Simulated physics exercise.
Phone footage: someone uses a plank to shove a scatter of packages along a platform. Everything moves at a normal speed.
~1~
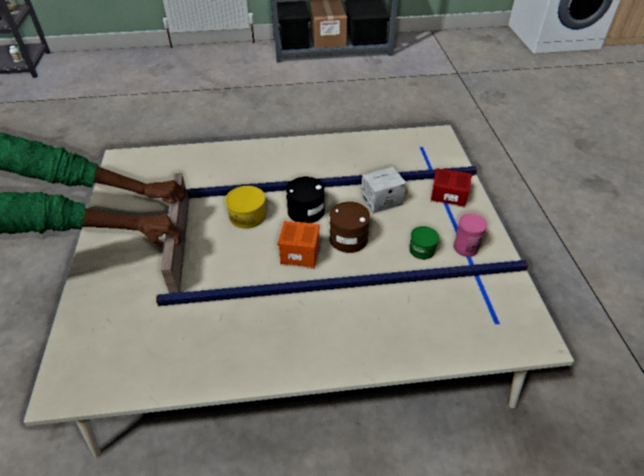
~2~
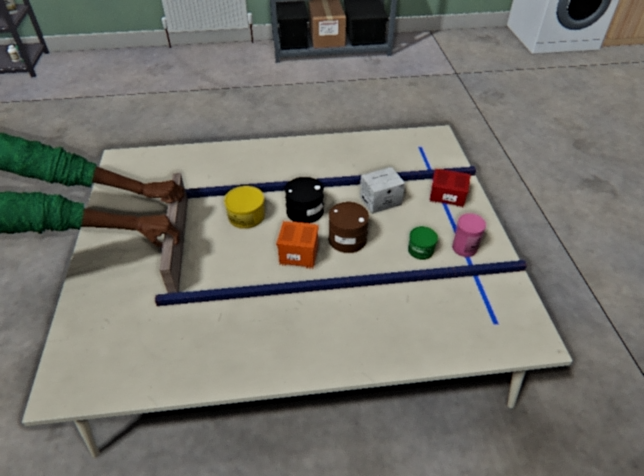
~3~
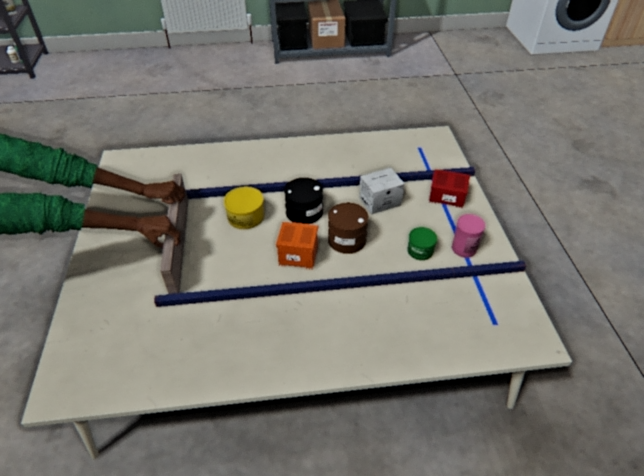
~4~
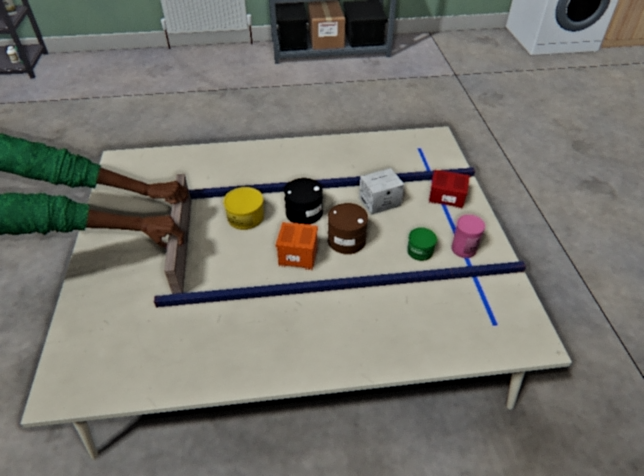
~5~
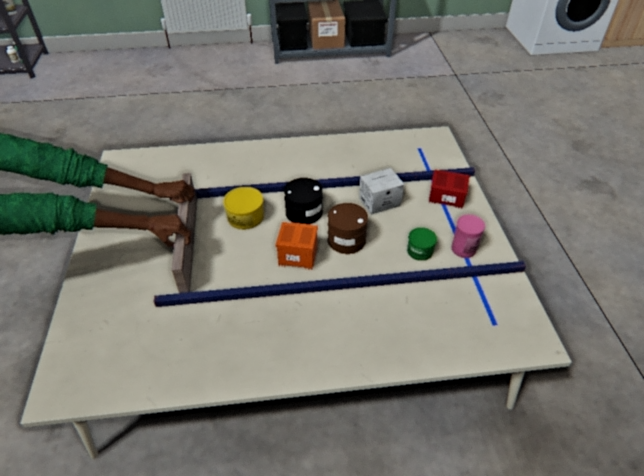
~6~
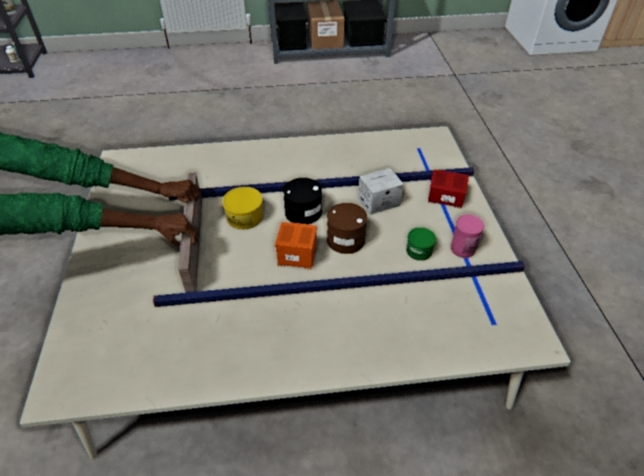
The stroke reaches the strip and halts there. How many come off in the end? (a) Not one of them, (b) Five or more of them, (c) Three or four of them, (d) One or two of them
The answer is c.
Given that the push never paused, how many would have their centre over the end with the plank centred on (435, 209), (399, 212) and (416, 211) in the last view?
Going through the three positions, you'd get 2, 1 and 2.
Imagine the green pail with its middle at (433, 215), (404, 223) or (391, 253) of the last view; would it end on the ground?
In turn it goes off the edge; goes off the edge; is safe.
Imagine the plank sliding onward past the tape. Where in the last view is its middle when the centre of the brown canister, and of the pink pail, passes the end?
Near (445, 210), then near (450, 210).
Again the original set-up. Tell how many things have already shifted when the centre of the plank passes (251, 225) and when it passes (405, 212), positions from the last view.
2 at one spot and 8 at the other.
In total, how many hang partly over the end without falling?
Looks like 1 of them.
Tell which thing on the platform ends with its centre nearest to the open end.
It's the pink pail.
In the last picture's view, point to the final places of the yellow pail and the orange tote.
You'll find the yellow pail at roughly (461, 192) and the orange tote at roughly (476, 226).
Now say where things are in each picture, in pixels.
Red tote (451, 188); pink pail (470, 236); green pail (424, 243); plank (177, 231); tape (453, 220), in the first frame.
Pink pail (468, 236); white box (382, 190), in the second frame.
Green pail (422, 244); orange tote (298, 246), in the third frame.
Red tote (449, 189); yellow pail (245, 209), in the fourth frame.
Pink pail (467, 237); brown canister (347, 228), in the fifth frame.
Red tote (448, 189); pink pail (467, 237); green pail (421, 244); plank (192, 230); tape (450, 221), in the sixth frame.
Soon after, none off yet; red tote at rest near (448, 189); pink pail at rest near (467, 237); green pail at rest near (421, 244).
Then, none off yet; red tote moved about its own width near (481, 184); pink pail at rest near (467, 237); green pail moved a little near (433, 248).
At rest, the number that fall off is three or four; fallen, black canister, brown canister, white box and red tote.
